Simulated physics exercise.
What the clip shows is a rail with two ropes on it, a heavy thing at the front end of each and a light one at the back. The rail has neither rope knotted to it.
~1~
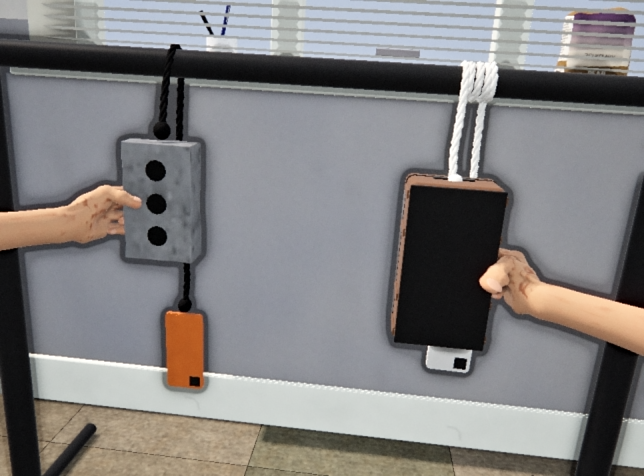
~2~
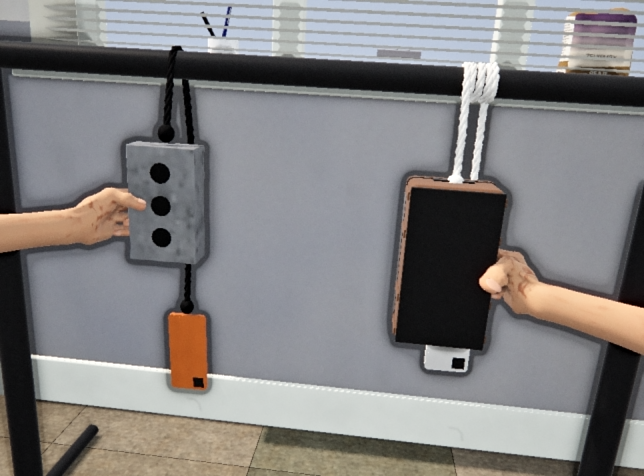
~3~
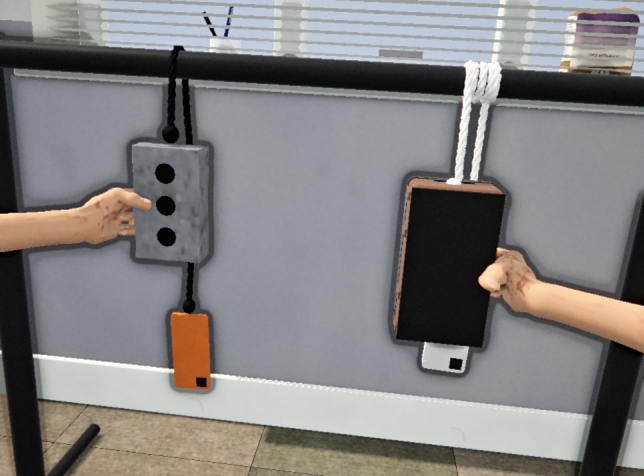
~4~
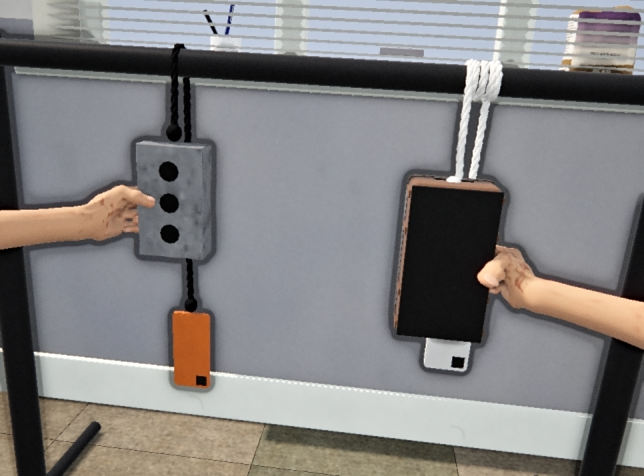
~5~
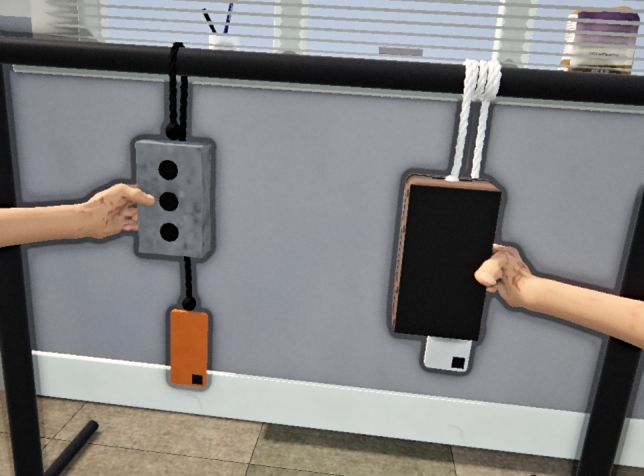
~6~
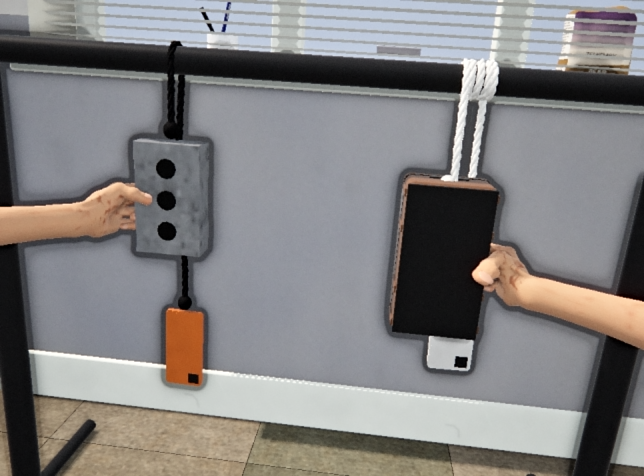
A grey block with an orange phone hanging below it swayed slightly right and back on a black rope, while a dark-faced block on a white rope barely moved, a hand at each.
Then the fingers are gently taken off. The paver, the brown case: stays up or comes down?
Paver comes down, brown case stays up.
Then, 0.50 s later than the last view, paver on the floor near (176, 438); brown case in the air near (443, 268).
Then, 0.82 s later than the last view, paver on the floor; brown case in the air near (443, 268).
Finally, paver on the floor; brown case in the air near (443, 268). The paver drops and the brown case keeps its height.
